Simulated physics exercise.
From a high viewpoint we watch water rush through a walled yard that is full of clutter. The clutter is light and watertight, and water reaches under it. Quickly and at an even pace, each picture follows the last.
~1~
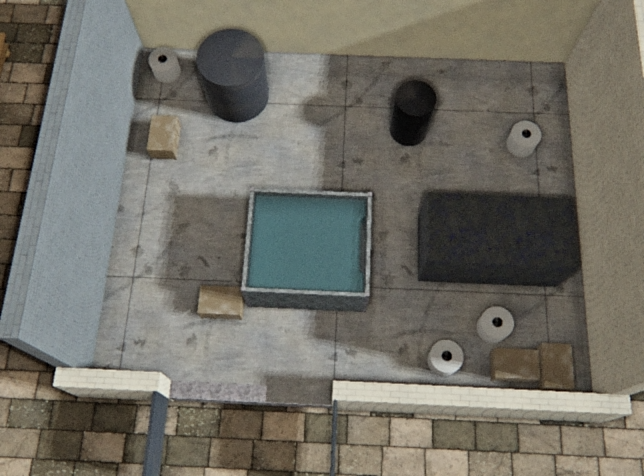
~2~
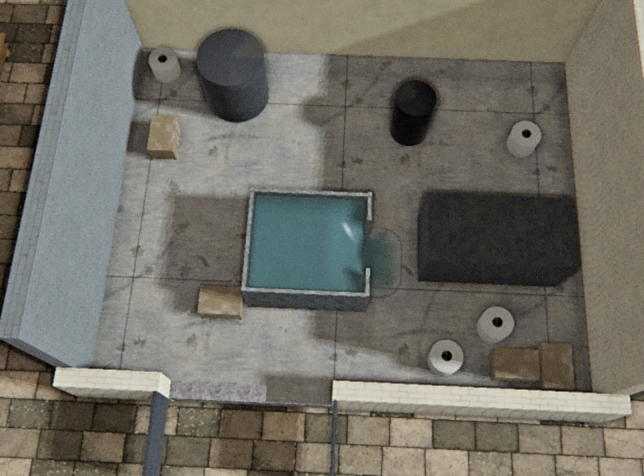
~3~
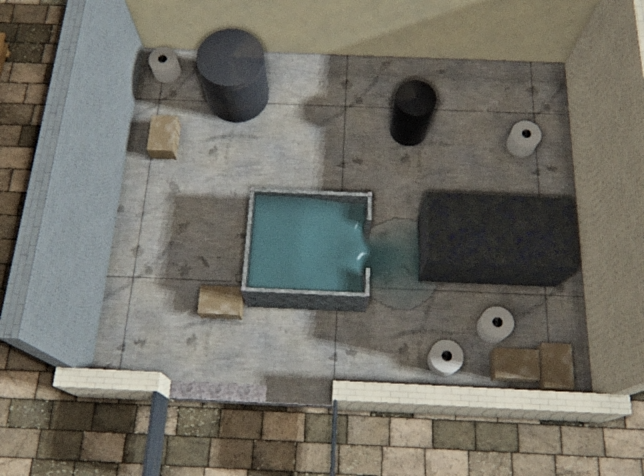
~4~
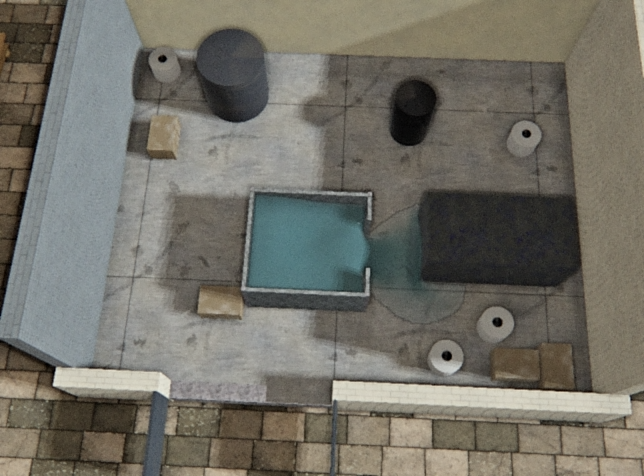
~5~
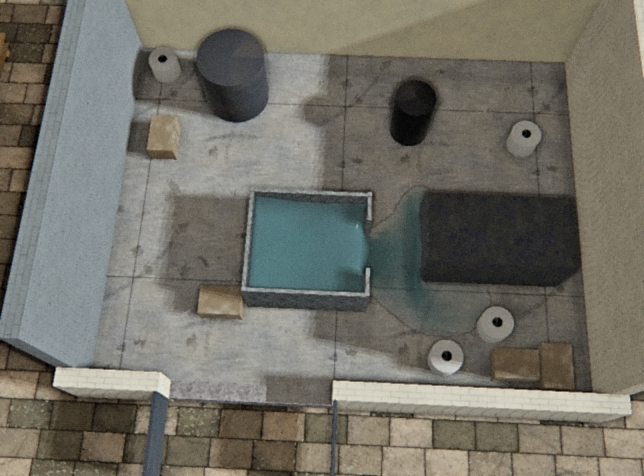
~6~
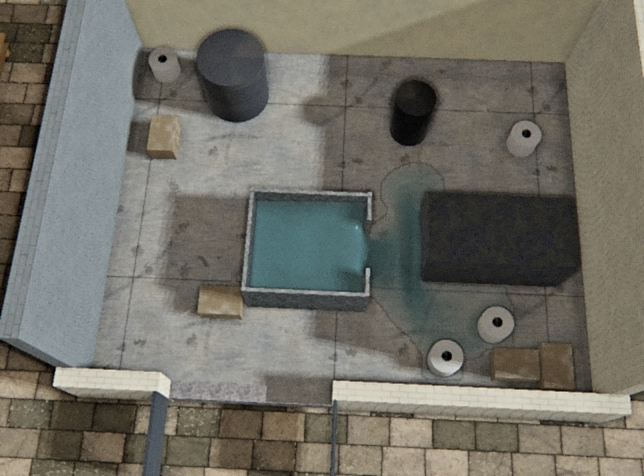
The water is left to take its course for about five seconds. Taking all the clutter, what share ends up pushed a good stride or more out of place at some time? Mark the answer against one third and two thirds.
One to two thirds of them.
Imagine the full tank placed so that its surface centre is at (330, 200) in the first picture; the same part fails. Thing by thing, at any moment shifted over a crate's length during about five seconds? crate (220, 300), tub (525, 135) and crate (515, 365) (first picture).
Object by object: Below the mark, over the mark, below the mark.
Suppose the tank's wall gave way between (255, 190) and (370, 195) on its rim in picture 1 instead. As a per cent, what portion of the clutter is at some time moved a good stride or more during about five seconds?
By my reckoning, around 20 percent.
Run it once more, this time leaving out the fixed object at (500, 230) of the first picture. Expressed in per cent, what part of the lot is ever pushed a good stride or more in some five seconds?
Close to 50 percent of them.
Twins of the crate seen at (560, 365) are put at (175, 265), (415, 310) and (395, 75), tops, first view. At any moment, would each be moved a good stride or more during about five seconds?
The answers, in order, are remains nearby, displaced a stride and remains nearby.
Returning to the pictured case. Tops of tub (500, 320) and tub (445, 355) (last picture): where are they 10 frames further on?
Roughly at (542, 315) and (503, 364).
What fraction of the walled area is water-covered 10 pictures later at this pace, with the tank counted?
50 %.
A moment on, 0 of 8 are well off their spots; 0 afloat.
Next, 2 of 8 are well off their spots; 2 afloat.
Later, 3 of 8 are well off their spots; 4 afloat.
In the end, 4 of 8 are well off their spots, and 4 have been at some point; 2 afloat.
